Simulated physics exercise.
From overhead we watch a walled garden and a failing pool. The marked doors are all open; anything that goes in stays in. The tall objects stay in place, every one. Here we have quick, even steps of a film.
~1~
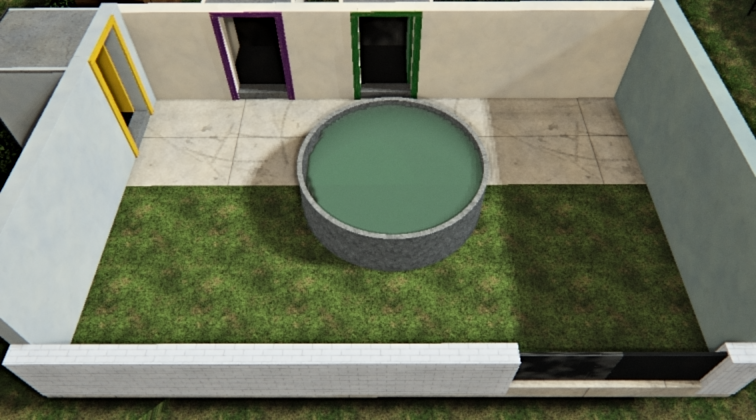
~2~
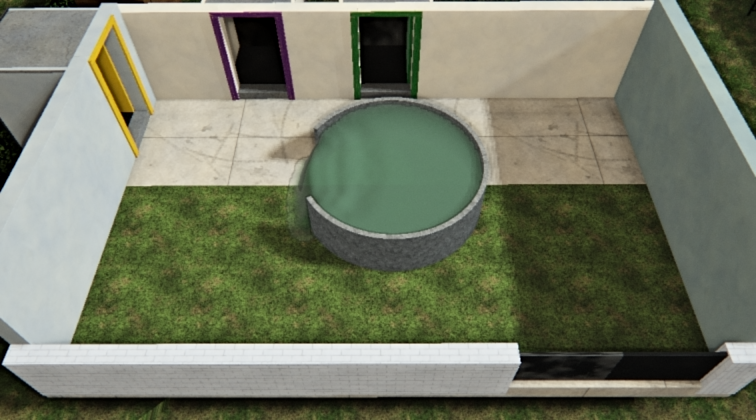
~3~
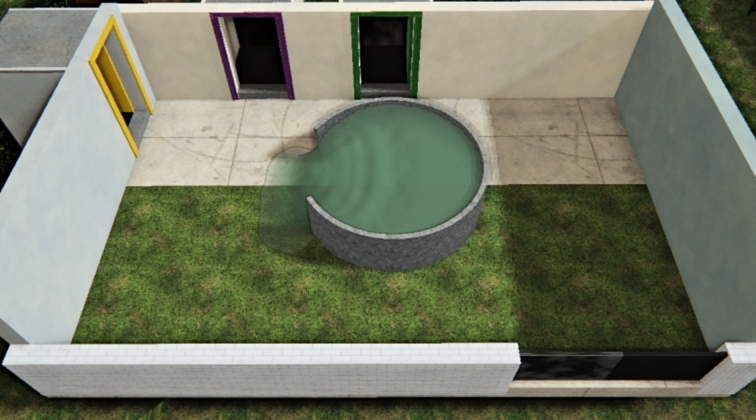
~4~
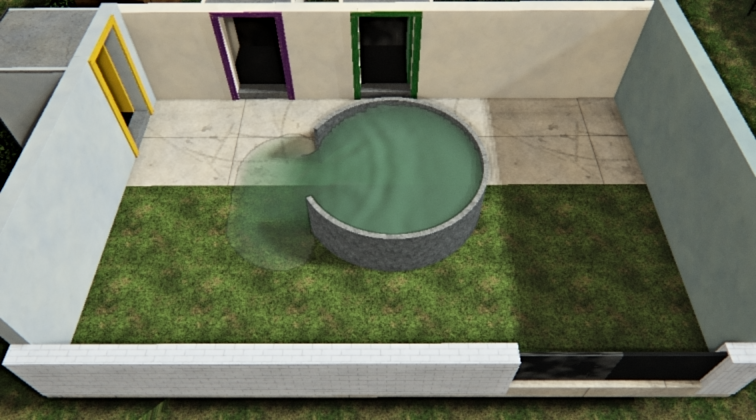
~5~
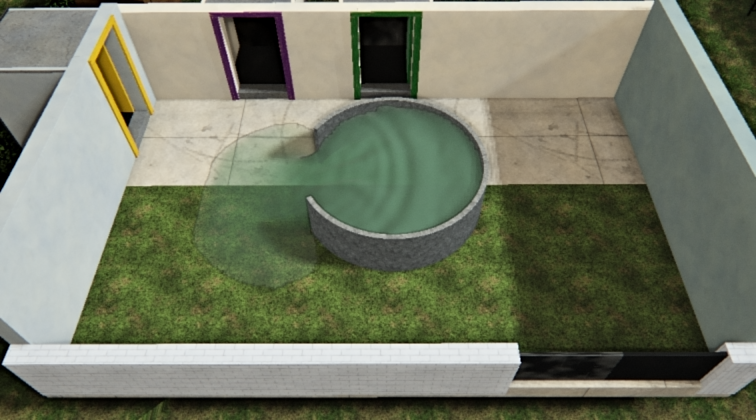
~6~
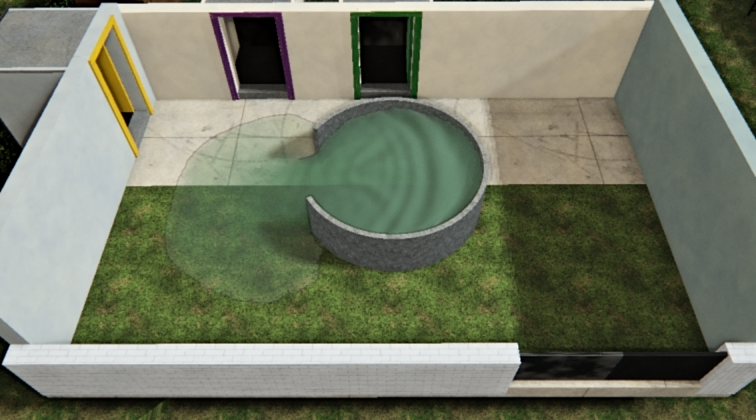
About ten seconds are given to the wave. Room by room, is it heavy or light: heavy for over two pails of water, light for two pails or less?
Green door - light; purple door - light; yellow door - heavy.
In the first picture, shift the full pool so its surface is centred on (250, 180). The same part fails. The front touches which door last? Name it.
I'd pick the door marked green.
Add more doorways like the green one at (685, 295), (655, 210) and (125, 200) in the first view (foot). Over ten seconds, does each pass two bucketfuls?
Stays within it; stays within it; exceeds it.
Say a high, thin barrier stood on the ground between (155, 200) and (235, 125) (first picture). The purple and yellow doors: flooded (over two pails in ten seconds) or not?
The purple one exceeds the threshold; the yellow one falls short of the threshold.
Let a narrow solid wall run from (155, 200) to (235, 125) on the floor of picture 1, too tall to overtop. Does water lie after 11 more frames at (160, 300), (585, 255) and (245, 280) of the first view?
Lab note - spot 1 inundated, spot 2 parched, spot 3 inundated.
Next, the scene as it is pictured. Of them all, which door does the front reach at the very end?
My answer is the green-painted one.
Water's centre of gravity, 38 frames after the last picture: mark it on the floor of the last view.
At roughly (281, 216).
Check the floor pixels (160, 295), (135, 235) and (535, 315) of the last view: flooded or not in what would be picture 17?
First spot soaked, second soaked, third not wet.
A moment on, water covers 35 % of the floor; the green door not reached, the purple door wet at the sill, nothing in, the yellow door wet at the sill, nothing in.
Next, water covers 40 % of the floor; the green door not reached, the purple door wet at the sill, nothing in, the yellow door over two buckets in.
Then, water covers 40 % of the floor; the green door not reached, the purple door wet at the sill, nothing in, the yellow door far over two buckets in.
Later, water covers 65 % of the floor; the green door wet at the sill, nothing in, the purple door wet at the sill, nothing in, the yellow door far over two buckets in.
In the end, water covers 100 % of the floor; the green door wet at the sill, nothing in, the purple door wet at the sill, nothing in, the yellow door far over two buckets in.
